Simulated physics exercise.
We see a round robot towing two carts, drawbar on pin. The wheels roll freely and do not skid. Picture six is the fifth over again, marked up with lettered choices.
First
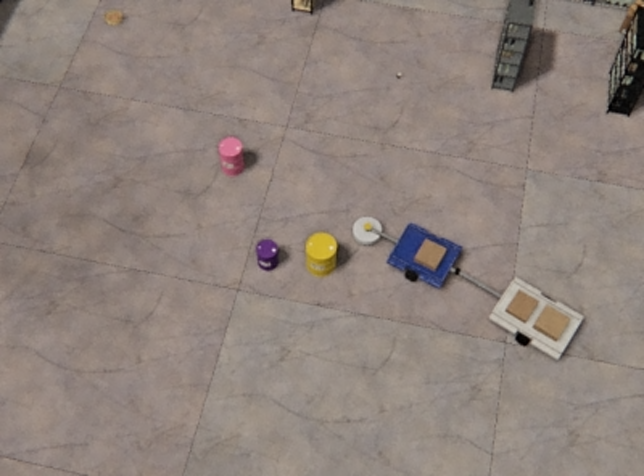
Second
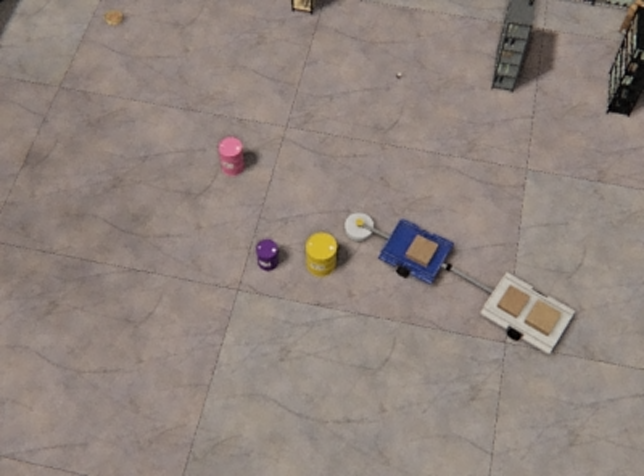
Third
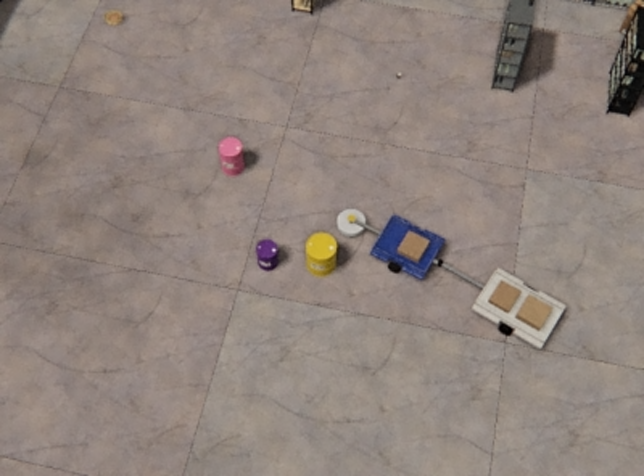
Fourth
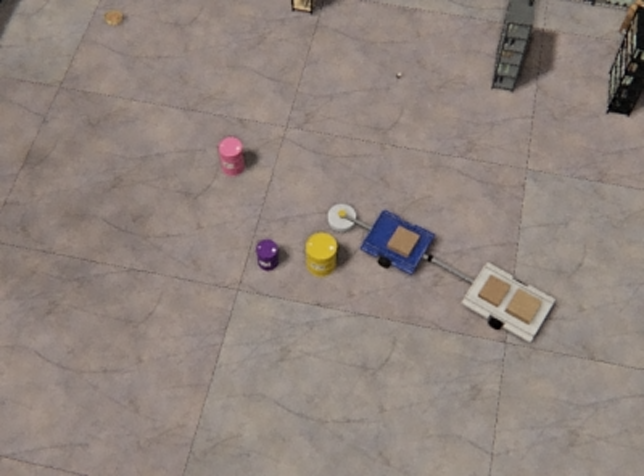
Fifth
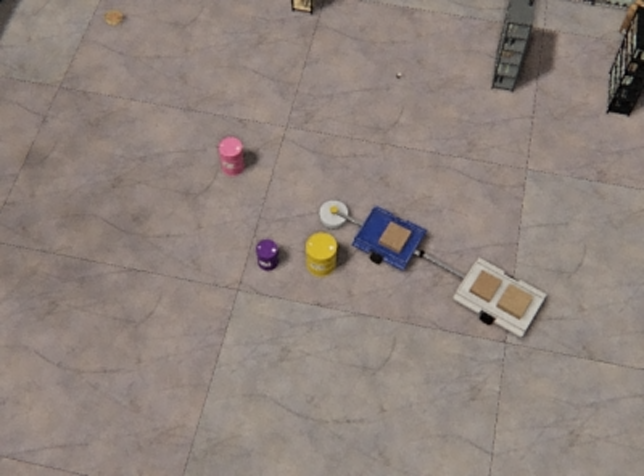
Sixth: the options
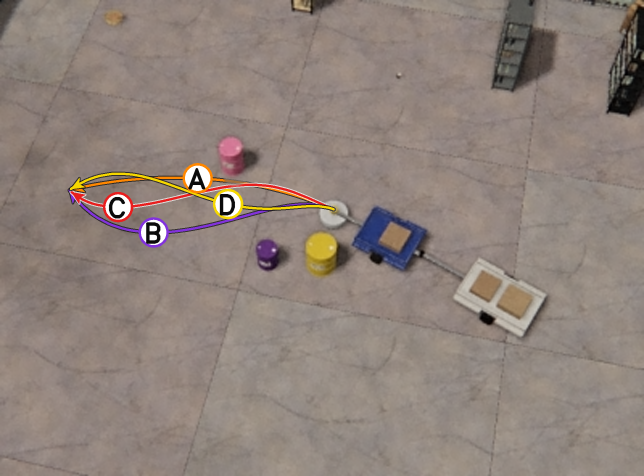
A small round white robot tows a blue cart and a white cart, linked by thin bars, slowly and steadily leftward and slightly up across a tiled stone-look floor, seen from high above by a still camera. A yellow drum, a purple keg and a pink drum stand motionless on the left and centre, with dark racks at upper right. The robot passes just above the yellow drum, both carts trailing behind.
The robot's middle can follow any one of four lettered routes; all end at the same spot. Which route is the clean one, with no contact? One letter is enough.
Choose route C.
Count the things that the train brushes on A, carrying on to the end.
In all, one.
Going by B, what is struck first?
First the yellow drum.
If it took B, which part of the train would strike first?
The white cart touches first.
On the copy, A from (334, 209) via (203, 179) to (71, 190); B from (334, 209) via (192, 229) to (69, 190); C from (334, 209) via (203, 192) to (72, 192); D from (334, 209) via (199, 195) to (71, 189).
On C. First, robot (244, 189), last cart (410, 248).
Then, robot (146, 209), last cart (324, 212).
Finally, robot (71, 194), last cart (248, 205); nothing has been touched.
By contrast, A meets the pink drum; B meets the purple keg and yellow drum; D meets the yellow drum.
